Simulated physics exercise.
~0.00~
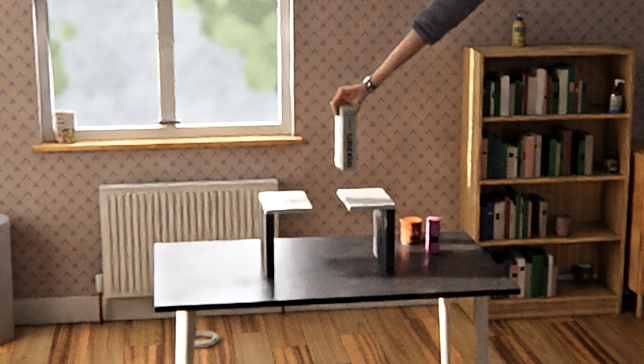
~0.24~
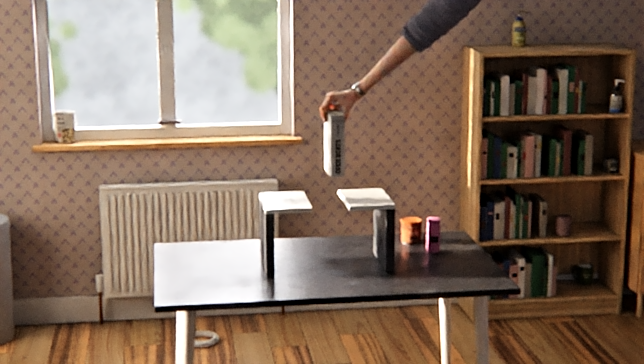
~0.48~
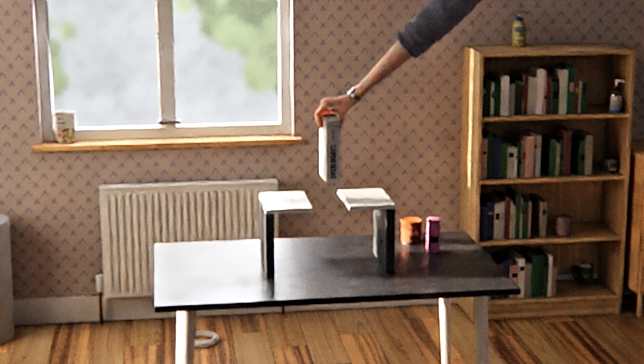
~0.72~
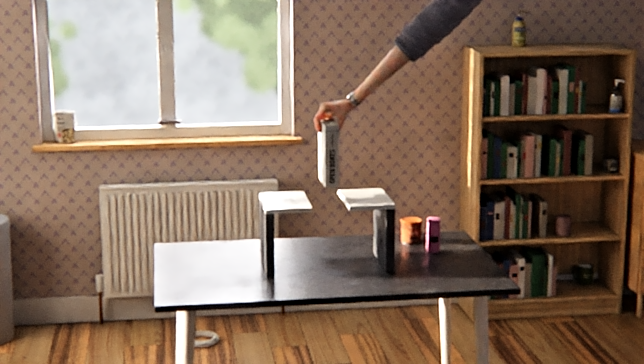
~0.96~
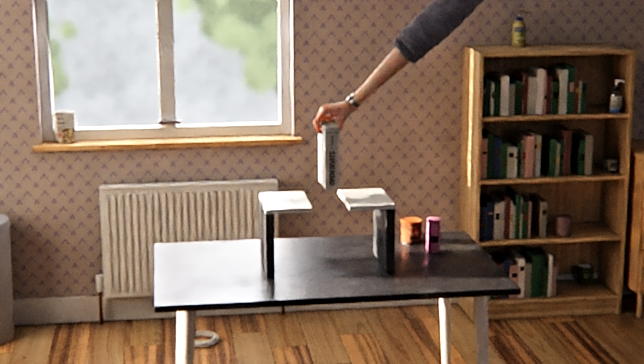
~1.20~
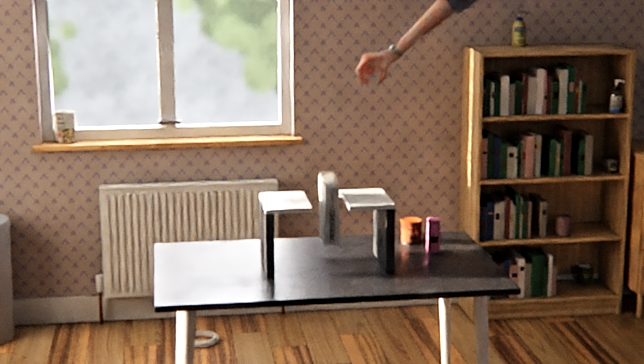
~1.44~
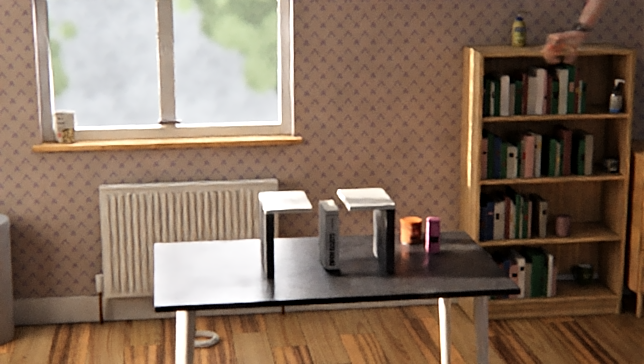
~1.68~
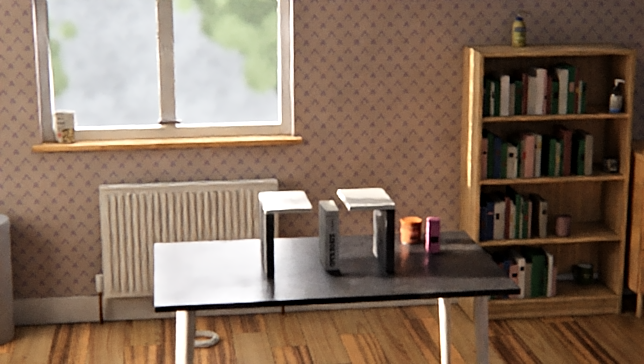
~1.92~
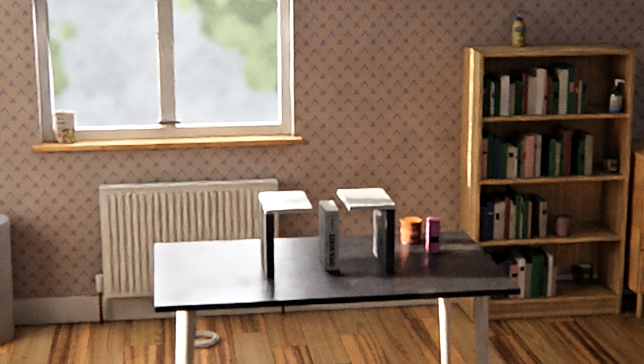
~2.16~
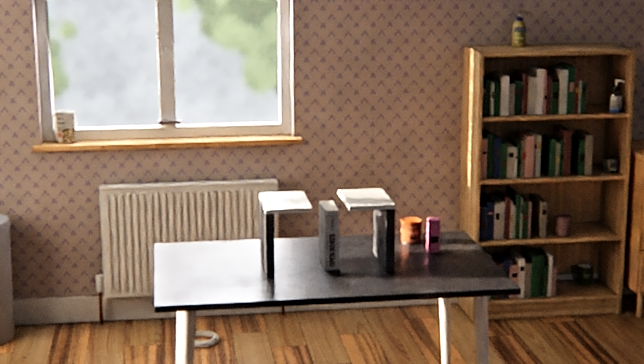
A white book, held upright by a hand above a gap between two white ledges, shifted slightly left, then dropped when the hand let go and drew away, passing through the gap and ending up standing on the dark table near two small containers.
